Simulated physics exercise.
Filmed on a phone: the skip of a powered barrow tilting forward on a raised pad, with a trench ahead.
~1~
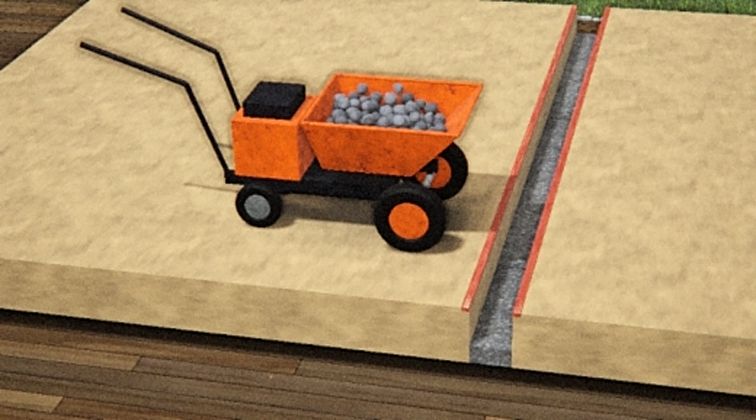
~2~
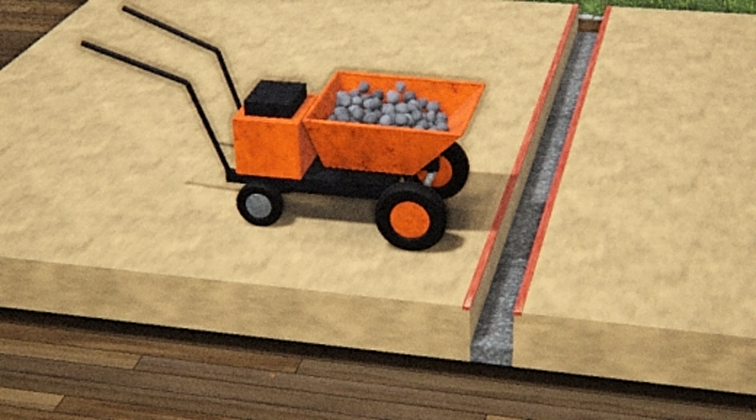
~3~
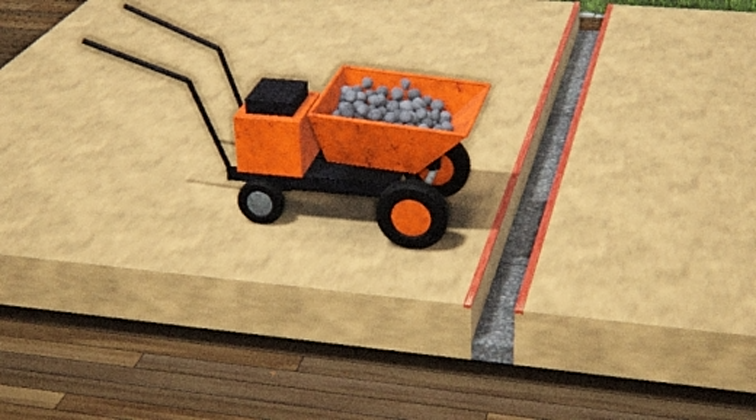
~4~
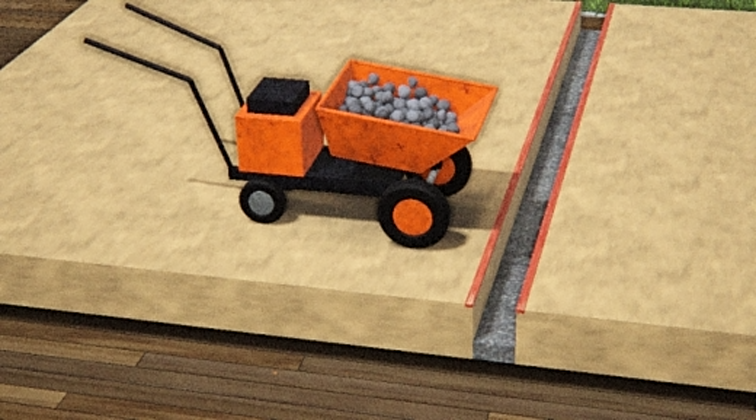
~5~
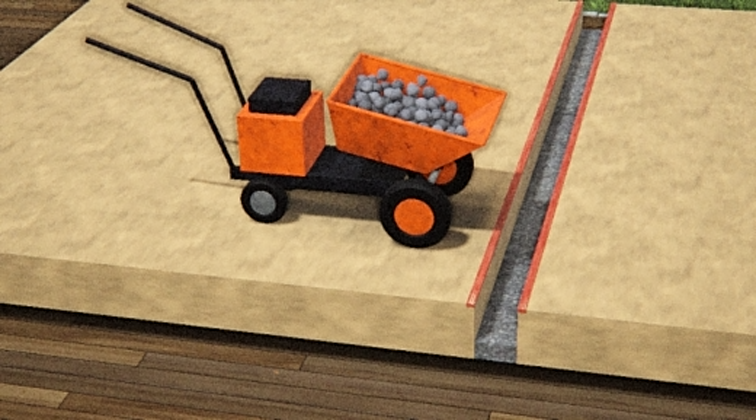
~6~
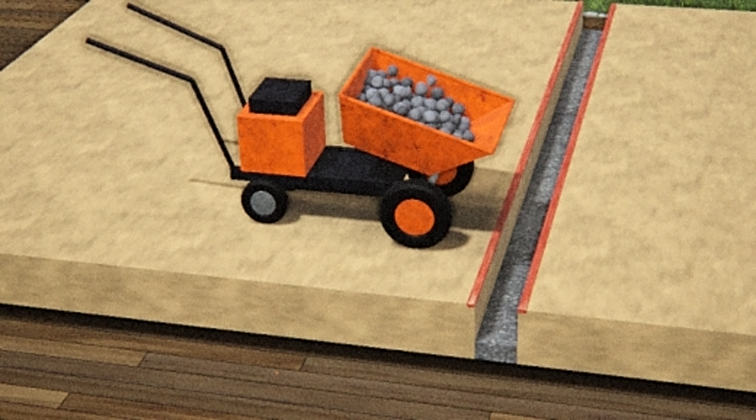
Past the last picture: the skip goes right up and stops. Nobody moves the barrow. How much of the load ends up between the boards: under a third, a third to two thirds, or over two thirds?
Under a third.
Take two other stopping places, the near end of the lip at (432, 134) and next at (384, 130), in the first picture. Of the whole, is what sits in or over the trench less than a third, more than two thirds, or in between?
One: Above two thirds. Two: One to two thirds.
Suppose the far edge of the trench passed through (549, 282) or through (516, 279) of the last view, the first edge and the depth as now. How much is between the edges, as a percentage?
About 60 and 0 per cent.
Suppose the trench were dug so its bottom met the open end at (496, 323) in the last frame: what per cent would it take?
About 10 per cent.
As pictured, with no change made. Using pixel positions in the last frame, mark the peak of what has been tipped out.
About (559, 224).
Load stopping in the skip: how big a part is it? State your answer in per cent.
It works out near 20 percent.
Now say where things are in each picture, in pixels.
Lip of the skip at (458, 136), level; top of the load at (374, 106), round cobbles; first edge of the trench at (476, 279); far edge at (526, 284), the trench under half as wide as the skip, and about as deep as wide, in the first picture.
Lip of the skip at (461, 135), level; top of the load at (368, 114), in the second picture.
Lip of the skip at (466, 136), tipped barely; top of the load at (372, 110), in the third picture.
Lip of the skip at (474, 139), tipped a little; top of the load at (365, 104), in the fourth picture.
Lip of the skip at (483, 145), tipped a little; top of the load at (365, 101), in the fifth picture.
Lip of the skip at (492, 153), tipped clearly; top of the load at (374, 97); first edge of the trench at (481, 275); far edge at (531, 280), in the sixth picture.
Soon, skip tipped steeply; all in the skip.
A while on, skip tipped right over; about two thirds in the skip; a stray few in or heaped over the trench; about a quarter beyond it; a stray few falling.
Towards the end, skip tipped right over; about a quarter in the skip; a small part in or heaped over the trench; about two thirds beyond it.
Finally, skip tipped right over; about a quarter in the skip; a small part in or heaped over the trench; about two thirds beyond it.
